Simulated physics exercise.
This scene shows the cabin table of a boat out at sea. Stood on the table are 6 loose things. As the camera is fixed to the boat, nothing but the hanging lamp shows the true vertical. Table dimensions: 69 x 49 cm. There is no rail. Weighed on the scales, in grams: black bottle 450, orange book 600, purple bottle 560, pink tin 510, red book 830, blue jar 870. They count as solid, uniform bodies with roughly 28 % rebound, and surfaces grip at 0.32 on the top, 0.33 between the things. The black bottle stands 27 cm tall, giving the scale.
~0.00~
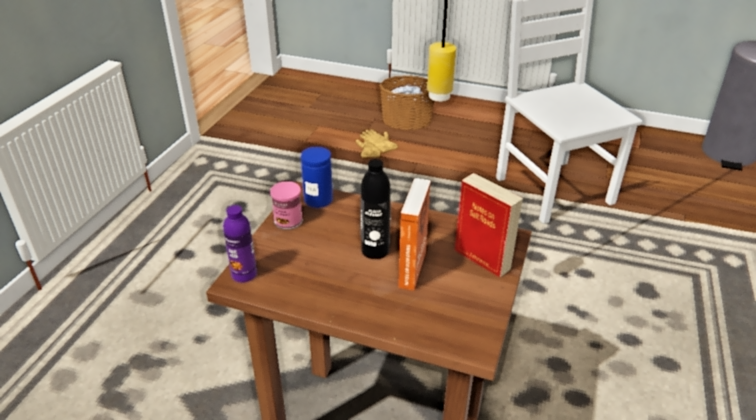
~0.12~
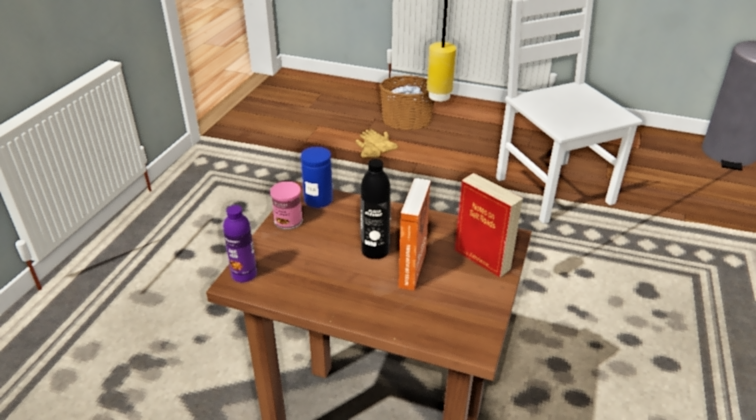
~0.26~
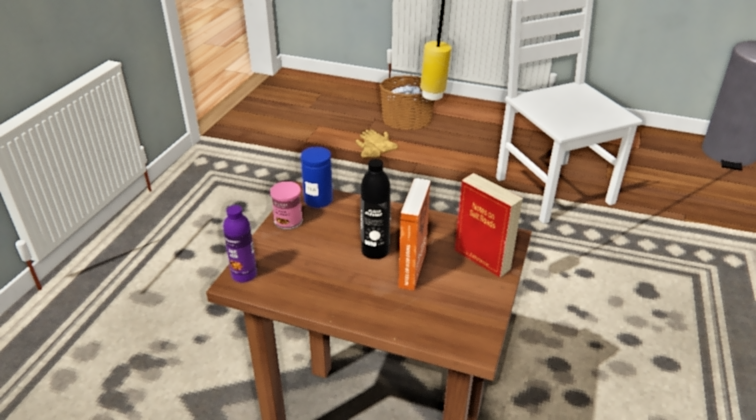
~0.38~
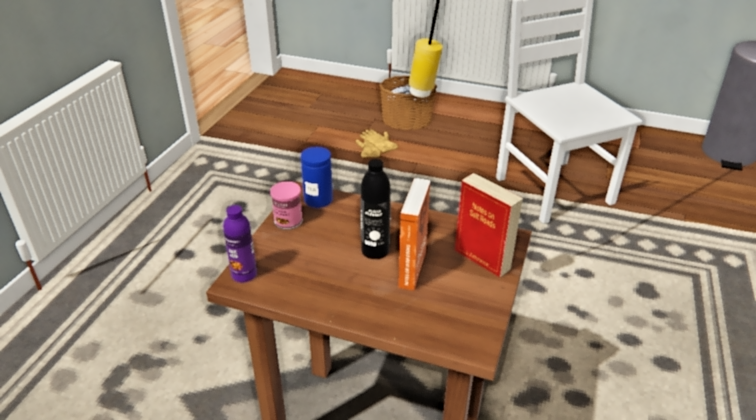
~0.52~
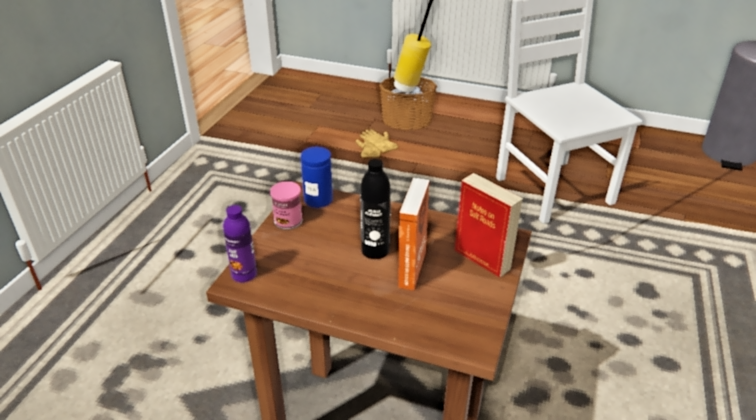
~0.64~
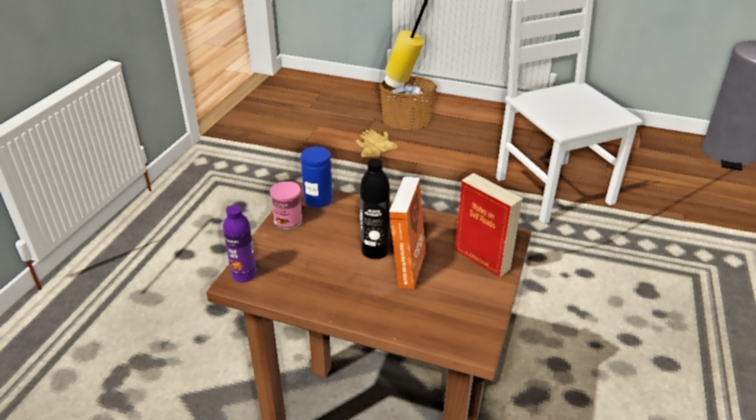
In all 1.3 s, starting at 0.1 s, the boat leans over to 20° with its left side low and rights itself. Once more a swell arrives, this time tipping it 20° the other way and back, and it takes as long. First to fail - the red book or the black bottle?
The second.
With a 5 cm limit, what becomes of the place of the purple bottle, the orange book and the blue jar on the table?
In short, the purple bottle stays close to home, the orange book leaves its position, the blue jar stays close to home.
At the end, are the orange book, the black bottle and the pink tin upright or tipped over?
Outcome noted - the orange book ends up fallen, the black bottle ends up fallen, the pink tin ends up fallen.
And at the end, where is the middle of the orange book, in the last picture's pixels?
Rest position, about (319, 269) px.
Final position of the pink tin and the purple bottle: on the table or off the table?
The pink tin winds up out of bounds; the purple bottle stays within bounds.
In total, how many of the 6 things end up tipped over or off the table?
In total, 3.
After 0.94 s, boat heeled 16°, left side down; black bottle 62° off its base near (322, 209); red book moved 2 cm near (480, 224); orange book 60° off its base.
After 1.24 s, boat heeled 3°, left side down; pink tin now off the table; black bottle on its side near (293, 224); red book moved 2 cm near (478, 224).
After 1.64 s, boat heeled 6°, right side down; black bottle on its side near (295, 219); red book moved 2 cm near (478, 224); orange book on its side.
After 2.34 s, boat heeled 12°, right side down; black bottle on its side near (296, 231); orange book on its side.
In the end (3.2 s), off the table, pink tin; toppled on the table, black bottle and orange book; the other 3 under 5 cm from the start. At the end, from the last picture's camera, red book near (487, 226), black bottle near (296, 231). Red book was never lost; black bottle went at 0.88 s.
